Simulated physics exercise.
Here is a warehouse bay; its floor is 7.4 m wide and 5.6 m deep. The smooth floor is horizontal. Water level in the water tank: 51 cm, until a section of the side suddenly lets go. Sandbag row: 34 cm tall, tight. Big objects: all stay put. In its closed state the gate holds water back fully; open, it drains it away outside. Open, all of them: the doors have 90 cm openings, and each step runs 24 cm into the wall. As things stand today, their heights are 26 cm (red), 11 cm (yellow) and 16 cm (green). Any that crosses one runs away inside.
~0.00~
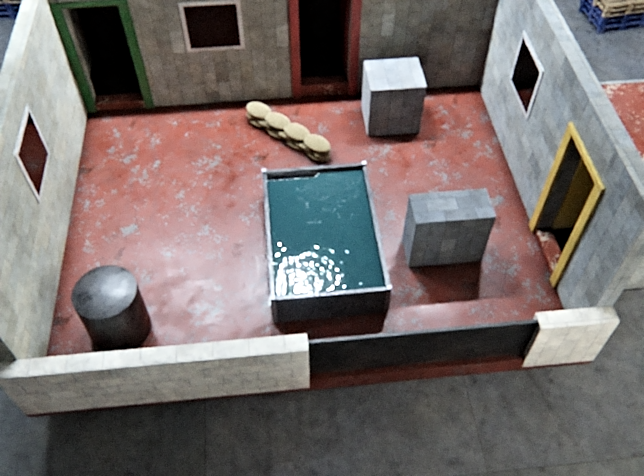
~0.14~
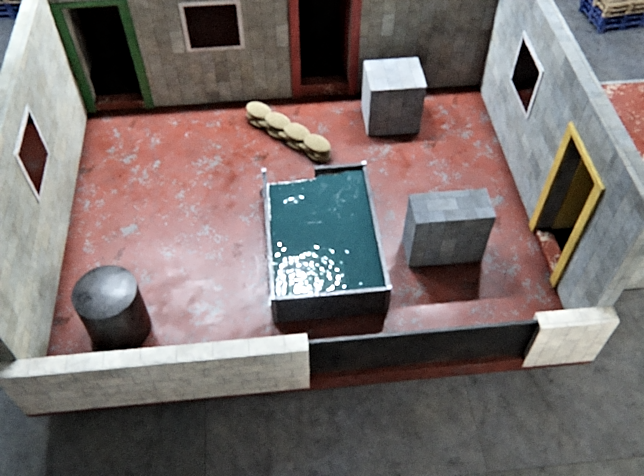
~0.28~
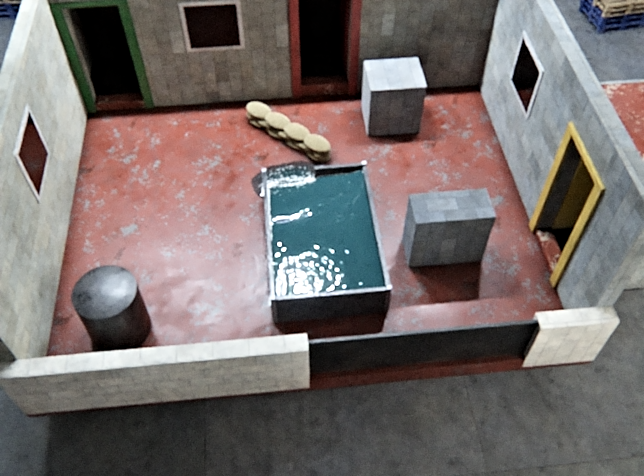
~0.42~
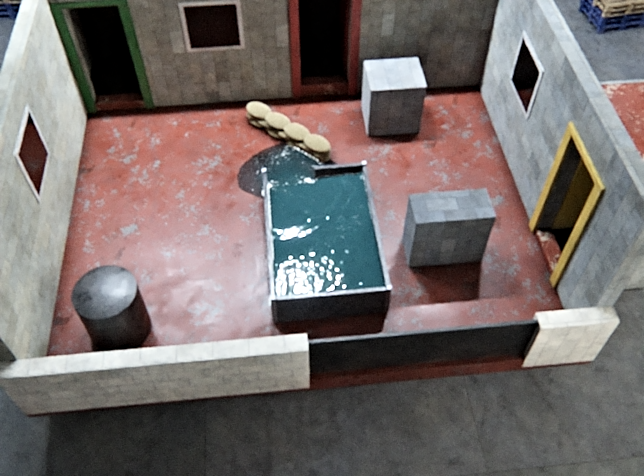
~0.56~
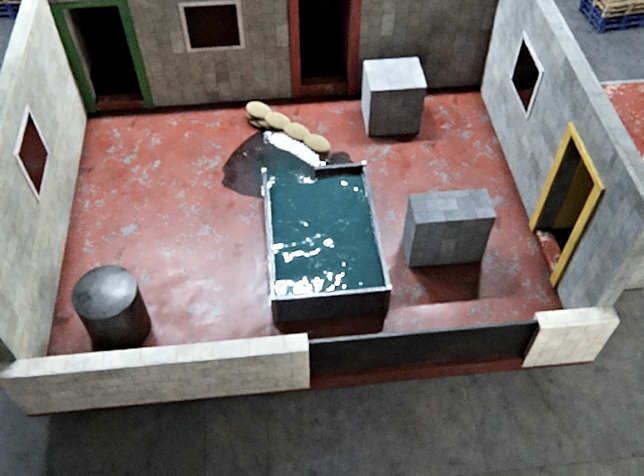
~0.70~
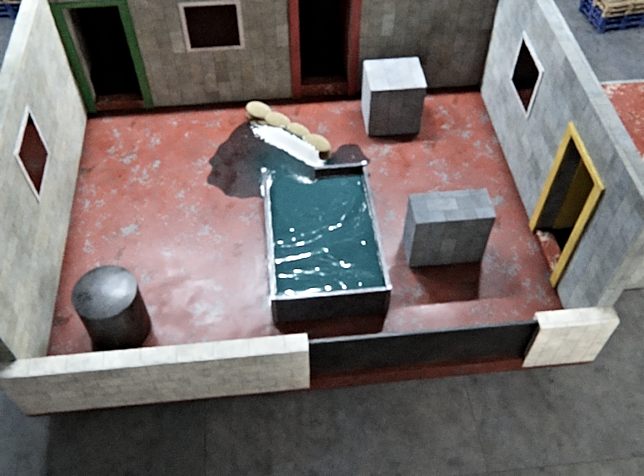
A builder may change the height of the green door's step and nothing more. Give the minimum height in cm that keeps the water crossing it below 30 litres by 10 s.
17 cm.
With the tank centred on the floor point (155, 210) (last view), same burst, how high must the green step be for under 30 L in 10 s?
About 27 cm.
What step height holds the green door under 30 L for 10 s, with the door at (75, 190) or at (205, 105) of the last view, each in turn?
6.5 and 12.5 cm.
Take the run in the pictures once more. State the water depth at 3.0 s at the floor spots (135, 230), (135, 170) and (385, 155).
Depths in order: 0 / 2 / 1 cm.
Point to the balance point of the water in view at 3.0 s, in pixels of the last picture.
(263, 197).
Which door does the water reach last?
The last one is the yellow door.
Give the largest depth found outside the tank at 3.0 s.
About 32 cm at most.
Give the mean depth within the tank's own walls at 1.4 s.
Around 39 cm on average.
After 1.4 s water covers 15 % of the floor, deepest (32 cm) near (299, 158); it has not reached the green door.
After 3.0 s water covers 25 % of the floor, deepest (32 cm) near (96, 124); 19 cm at the green door, 2 litres in over its 16 cm step.
After 10.0 s water covers 85 % of the floor, deepest (12 cm) near (42, 388); 8 cm at the green door, 33 litres in over its 16 cm step.
At the green door as built, the water arrived by 1.8 s and peaked near 22 cm at 4.0 s.
Run again over the same 10 s with other heights there, 49 litres in over 14 cm, 20 litres over 18.5 cm. The limit of 30 litres is kept from about 17 cm up.
